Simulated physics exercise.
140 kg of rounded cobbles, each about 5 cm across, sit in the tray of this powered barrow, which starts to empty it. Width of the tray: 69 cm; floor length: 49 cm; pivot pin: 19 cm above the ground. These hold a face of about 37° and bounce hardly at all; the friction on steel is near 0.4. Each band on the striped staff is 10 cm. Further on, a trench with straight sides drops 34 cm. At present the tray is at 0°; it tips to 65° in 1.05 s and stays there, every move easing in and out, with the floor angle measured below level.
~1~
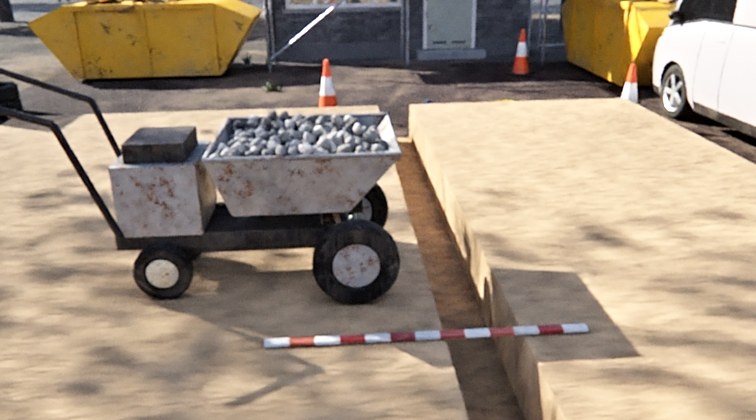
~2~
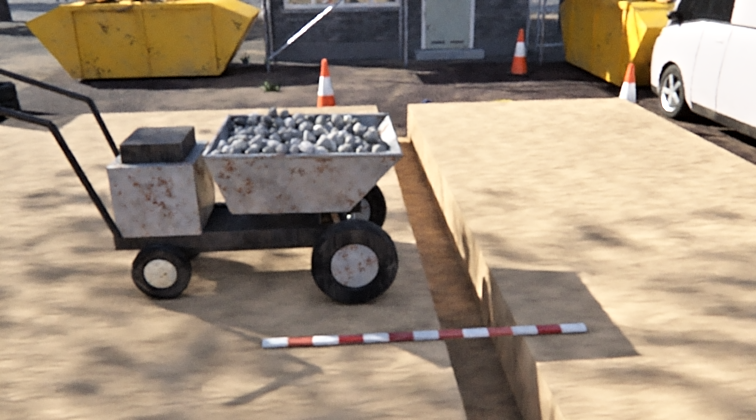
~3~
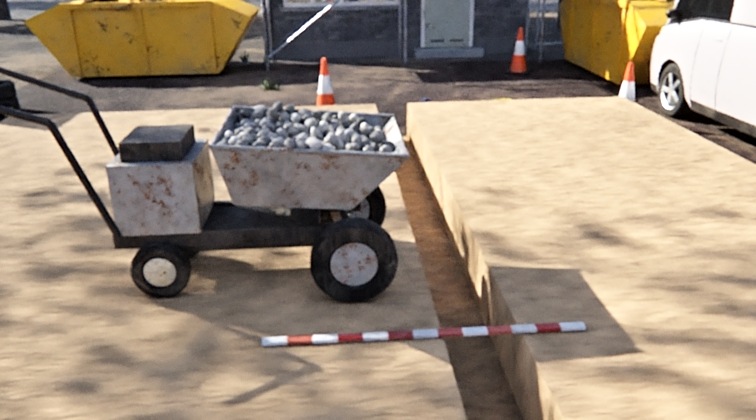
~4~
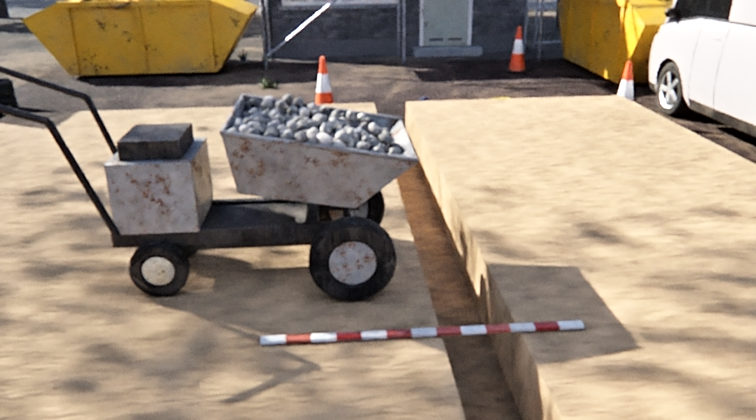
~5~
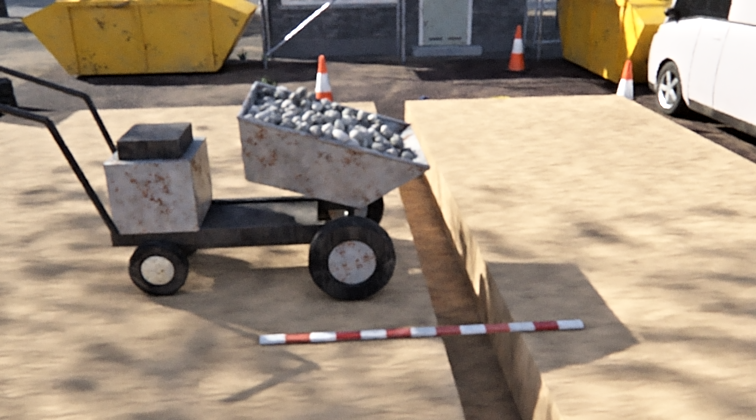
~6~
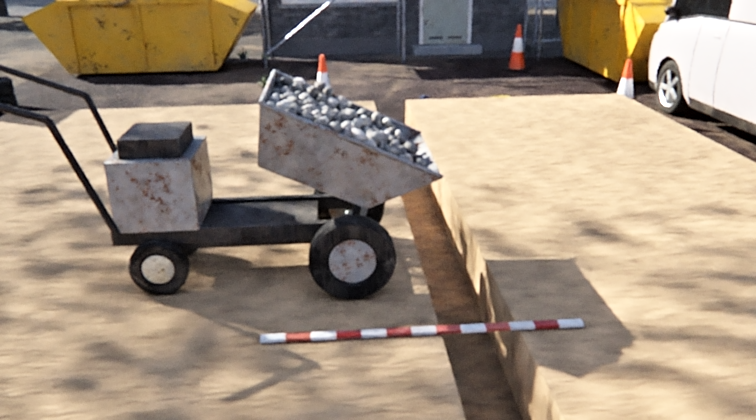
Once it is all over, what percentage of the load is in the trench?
Roughly 49 percent of the load is in the trench.
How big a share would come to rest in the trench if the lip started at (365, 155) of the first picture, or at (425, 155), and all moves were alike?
Estimates: 80 % then 30 %.
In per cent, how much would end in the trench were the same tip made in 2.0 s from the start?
I'd put it at some 55 in a hundred.
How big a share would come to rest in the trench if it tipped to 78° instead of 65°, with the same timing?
In that case near 45 per cent.
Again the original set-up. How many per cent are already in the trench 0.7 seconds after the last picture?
10 per cent, give or take.
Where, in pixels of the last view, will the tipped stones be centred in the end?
About (492, 256).
Then, 0.4 s after the last picture the floor is at 55°, 100 % in the tray; the foremost stones are at (459, 197).
Then, 0.7 s after the last picture the floor is at 65°, 69 % in the tray, 8 % in the trench, 23 % past the trench; the foremost stones are at (542, 249).
Then, 1.1 s after the last picture the floor is at 65°, 33 % in the tray, 16 % in the trench, 51 % past the trench; the foremost stones are at (644, 257).
Then, 3.0 s after the last picture the floor is at 65°, 0 % in the tray, 49 % in the trench, 51 % past the trench; the foremost stones are at (732, 245).
